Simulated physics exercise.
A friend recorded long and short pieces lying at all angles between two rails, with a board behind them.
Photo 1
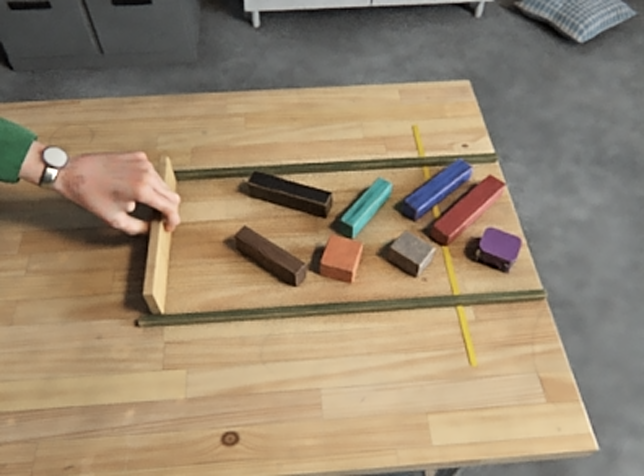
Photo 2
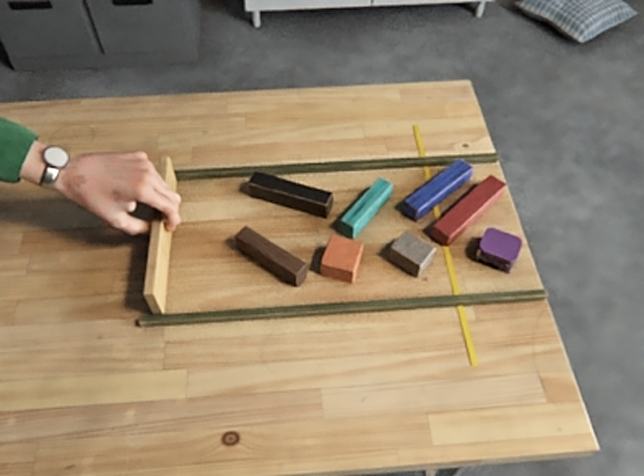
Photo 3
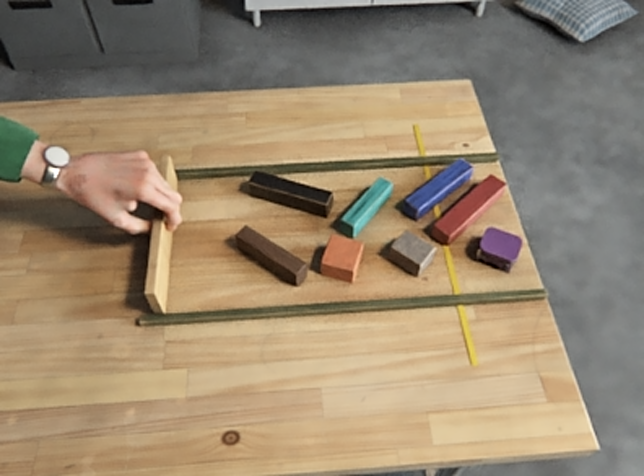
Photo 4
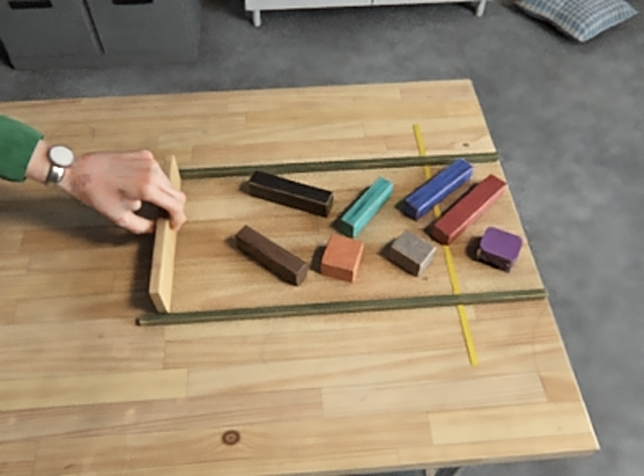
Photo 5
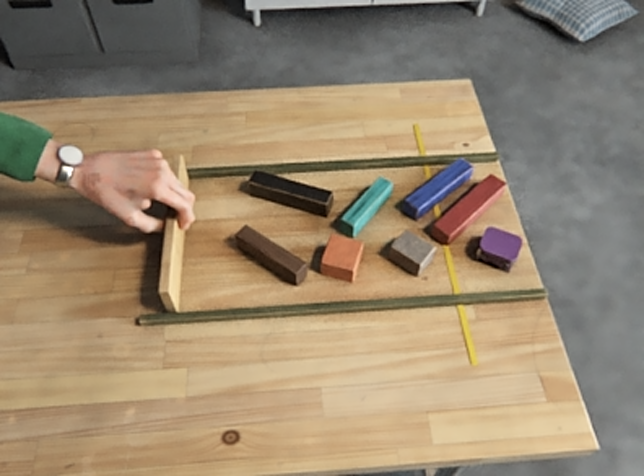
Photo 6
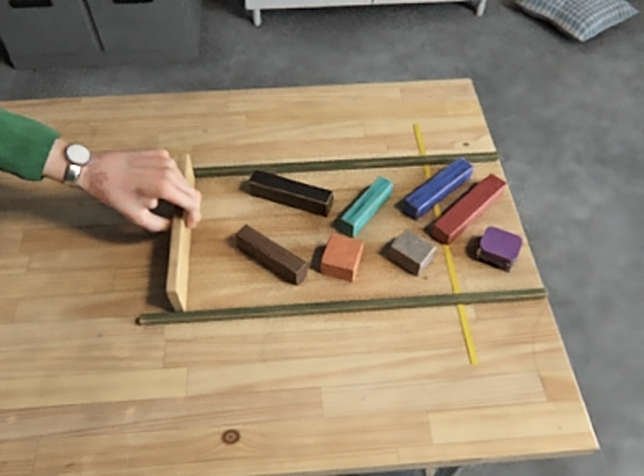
On a wooden table, a hand slowly sliding an upright board slightly right between two rails, the scattered coloured blocks staying still.
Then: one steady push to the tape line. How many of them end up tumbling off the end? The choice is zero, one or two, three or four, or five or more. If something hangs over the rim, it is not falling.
Looks like just one or two of them go over the edge.
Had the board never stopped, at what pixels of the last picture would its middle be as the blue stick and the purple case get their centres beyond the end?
The middle is at (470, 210) when it's the blue stick, and at (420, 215) when it's the purple case.
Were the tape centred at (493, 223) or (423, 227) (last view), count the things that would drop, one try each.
The first try gives 6 and the second gives 0.
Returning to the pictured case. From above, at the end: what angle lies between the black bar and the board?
Misalignment: Close to 10°.
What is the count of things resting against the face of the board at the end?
That makes 2.
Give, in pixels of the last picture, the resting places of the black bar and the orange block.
For the black bar it's (452, 189), and for the orange block it's (483, 250).
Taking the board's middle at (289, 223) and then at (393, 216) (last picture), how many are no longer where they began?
The first number is 3, the next one 8.
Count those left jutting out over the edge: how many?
0 is the number.
Soon after, none off yet; purple case at rest near (499, 249); red bar at rest near (469, 209); blue stick at rest near (439, 188).
Then, none off yet; purple case at rest near (499, 249); red bar at rest near (472, 210); blue stick moved a little near (452, 193).
Further on, none off yet; purple case moving near (505, 250); red bar moved a little near (492, 206); blue stick moved a little near (470, 189).
By the end, the number that fall off is one or two; fallen, red bar and purple case.
